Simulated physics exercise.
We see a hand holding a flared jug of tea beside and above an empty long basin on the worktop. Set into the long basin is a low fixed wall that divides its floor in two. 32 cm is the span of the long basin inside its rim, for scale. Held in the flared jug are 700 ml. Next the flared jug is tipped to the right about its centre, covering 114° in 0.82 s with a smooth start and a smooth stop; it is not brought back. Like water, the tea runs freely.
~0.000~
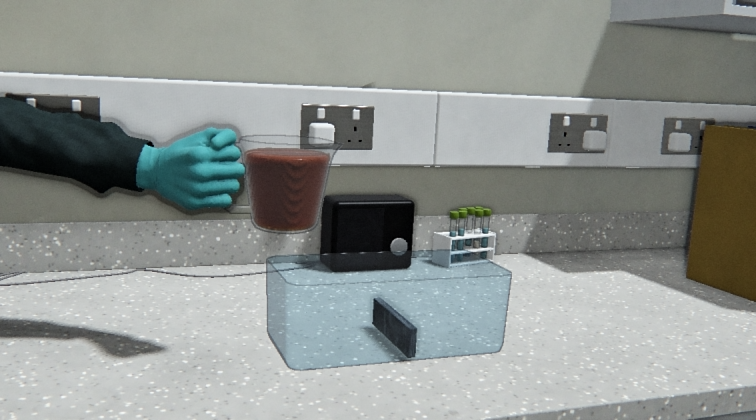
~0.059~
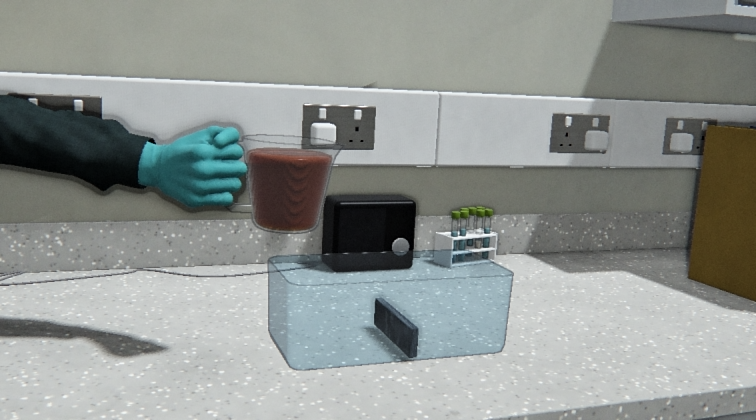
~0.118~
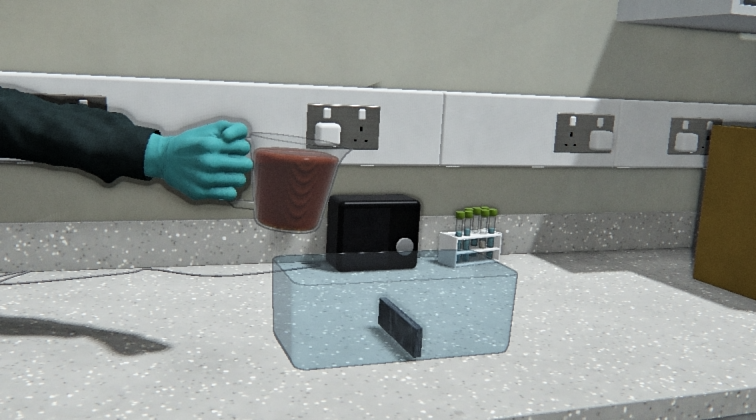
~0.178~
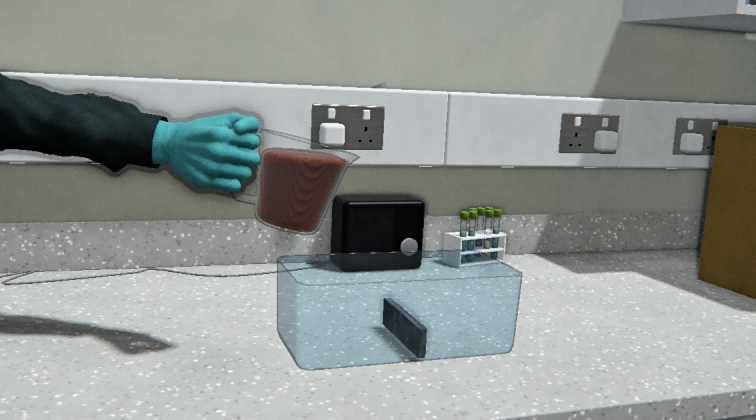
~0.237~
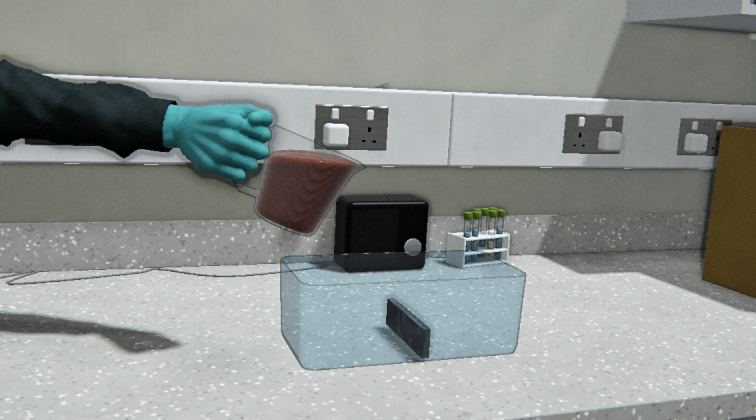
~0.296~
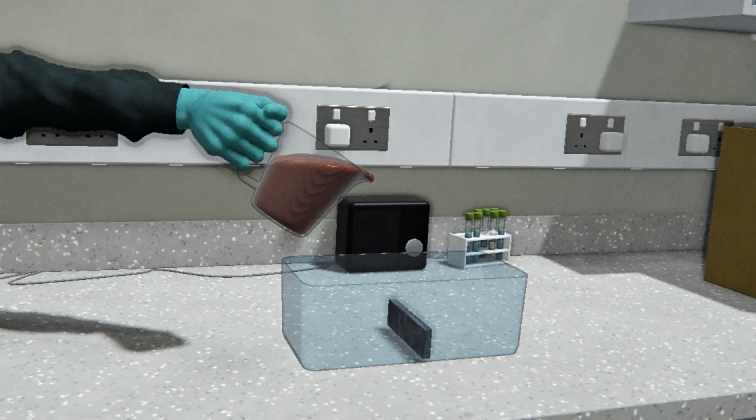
Gloved teal hand steadily tilting a clear jug of reddish-brown tea rightward above a transparent basin until liquid reaches its lip.
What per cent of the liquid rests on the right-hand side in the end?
12 percent.
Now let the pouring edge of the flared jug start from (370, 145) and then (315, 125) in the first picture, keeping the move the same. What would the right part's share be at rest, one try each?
45 then 10 %.
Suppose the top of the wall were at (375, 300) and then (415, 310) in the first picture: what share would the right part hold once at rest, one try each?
First 30, then 5 per cent.
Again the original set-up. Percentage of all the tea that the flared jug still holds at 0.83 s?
3 per cent or thereabouts.
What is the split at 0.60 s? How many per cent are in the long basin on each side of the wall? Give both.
Left roughly 30 per cent, right roughly 6.
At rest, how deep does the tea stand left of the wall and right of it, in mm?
I'd say close to 26 mm on the left, close to 4 mm on the right.
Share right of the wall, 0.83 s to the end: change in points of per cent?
It goes higher by about 4 %.
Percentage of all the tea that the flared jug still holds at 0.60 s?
About 42 per cent.
By 0.60 s the tilt is 95° and 42 per cent is still to pour, 30 is left of the wall and 6 right of it.
By 0.83 s the tilt is 114° and 3 per cent is still to pour, 82 is left of the wall and 8 right of it.
By 1.06 s the tilt is 114° and 0 per cent is still to pour, 84 is left of the wall and 12 right of it.
By 1.32 s the tilt is 114° and 0 per cent is still to pour, 84 is left of the wall and 12 right of it.
At rest 84 per cent lies left of the wall, 12 right of it and 4 outside.
